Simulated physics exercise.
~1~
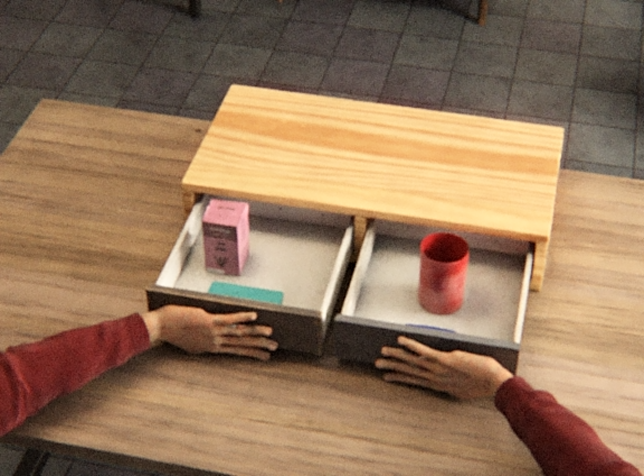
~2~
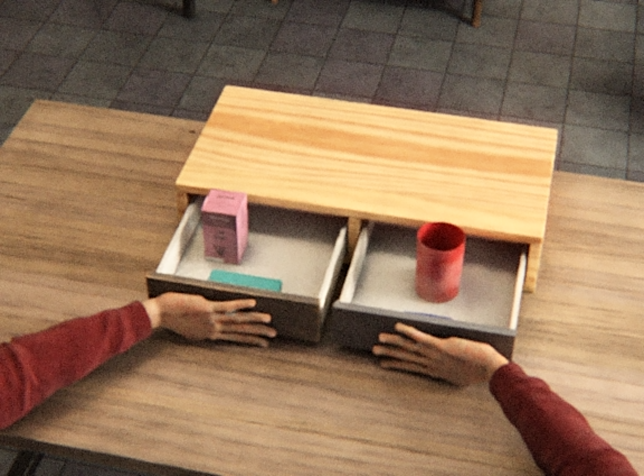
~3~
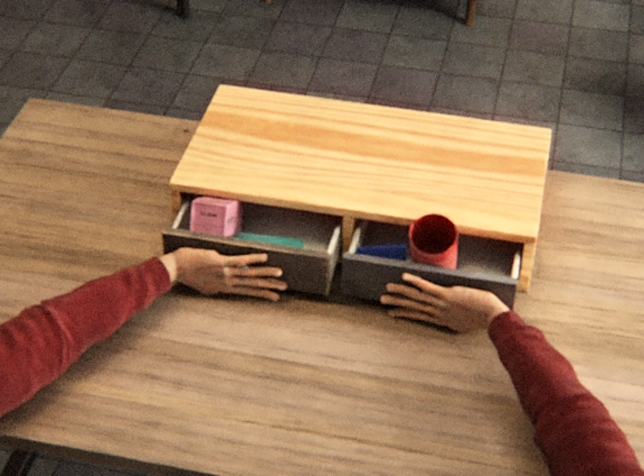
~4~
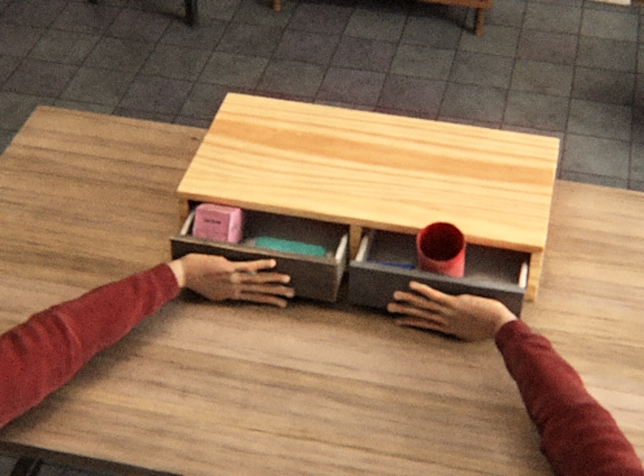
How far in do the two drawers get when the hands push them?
Neither drawer gets all the way in. The left and right drawers both jam partway and stay ajar.
